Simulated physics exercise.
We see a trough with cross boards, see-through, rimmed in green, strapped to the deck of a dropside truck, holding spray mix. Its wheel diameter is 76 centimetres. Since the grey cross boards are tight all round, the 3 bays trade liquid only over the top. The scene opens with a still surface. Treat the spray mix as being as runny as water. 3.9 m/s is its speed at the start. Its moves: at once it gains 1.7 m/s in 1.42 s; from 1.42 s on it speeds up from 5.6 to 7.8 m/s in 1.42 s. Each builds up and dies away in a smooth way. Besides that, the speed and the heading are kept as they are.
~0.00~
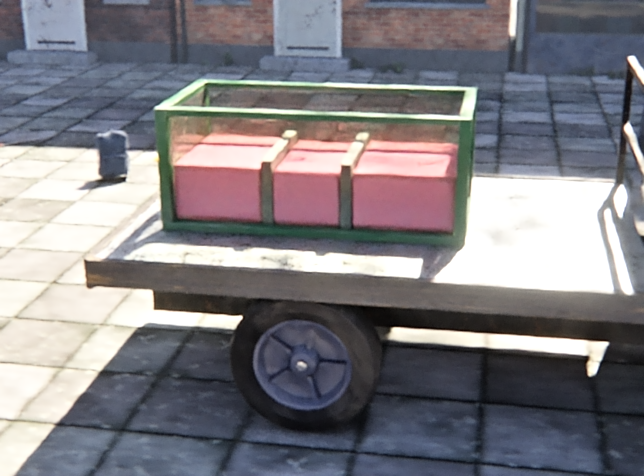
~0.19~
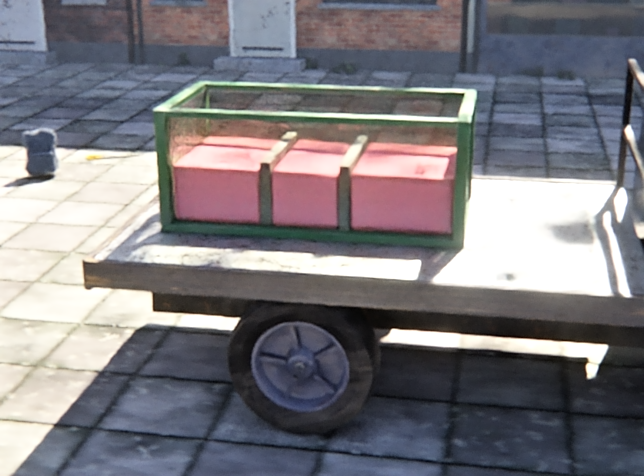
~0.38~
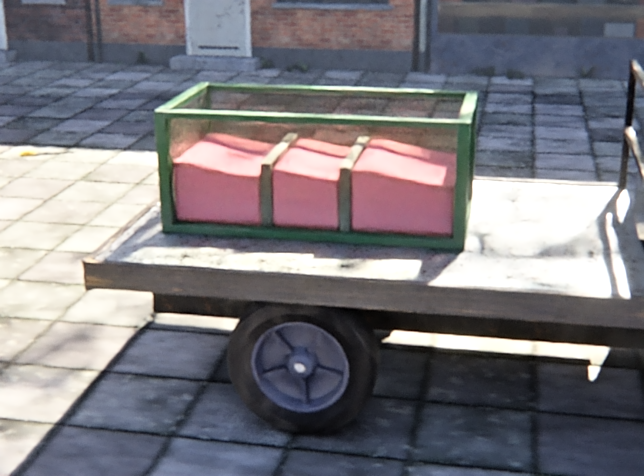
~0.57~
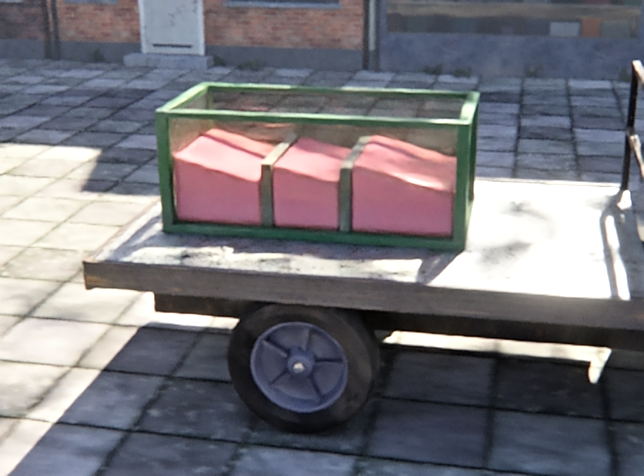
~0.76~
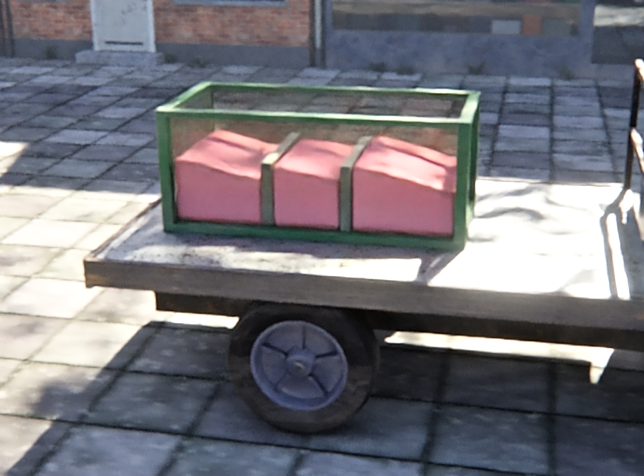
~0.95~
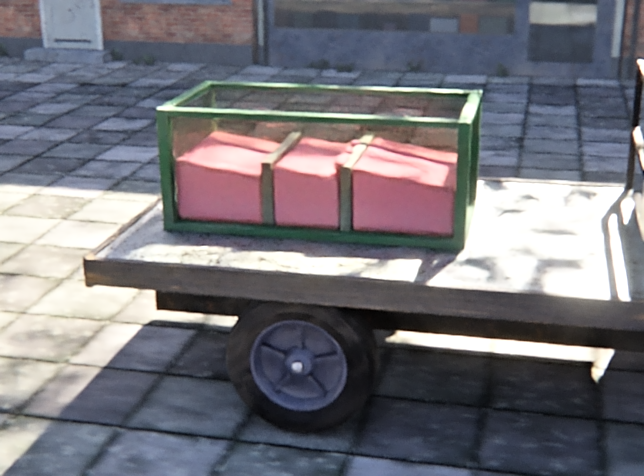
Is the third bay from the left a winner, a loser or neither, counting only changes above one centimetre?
In that bay the level finishes reduced.
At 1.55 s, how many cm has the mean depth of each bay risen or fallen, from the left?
In cm: 0, 1 up, 0.
By 1.55 s left to right it is 31, 31, 30 cm deep.
By 2.45 s left to right it is 31, 32, 29 cm deep.
By 3.35 s left to right it is 31, 32, 29 cm deep.
By 5.82 s left to right it is 31, 32, 29 cm deep.
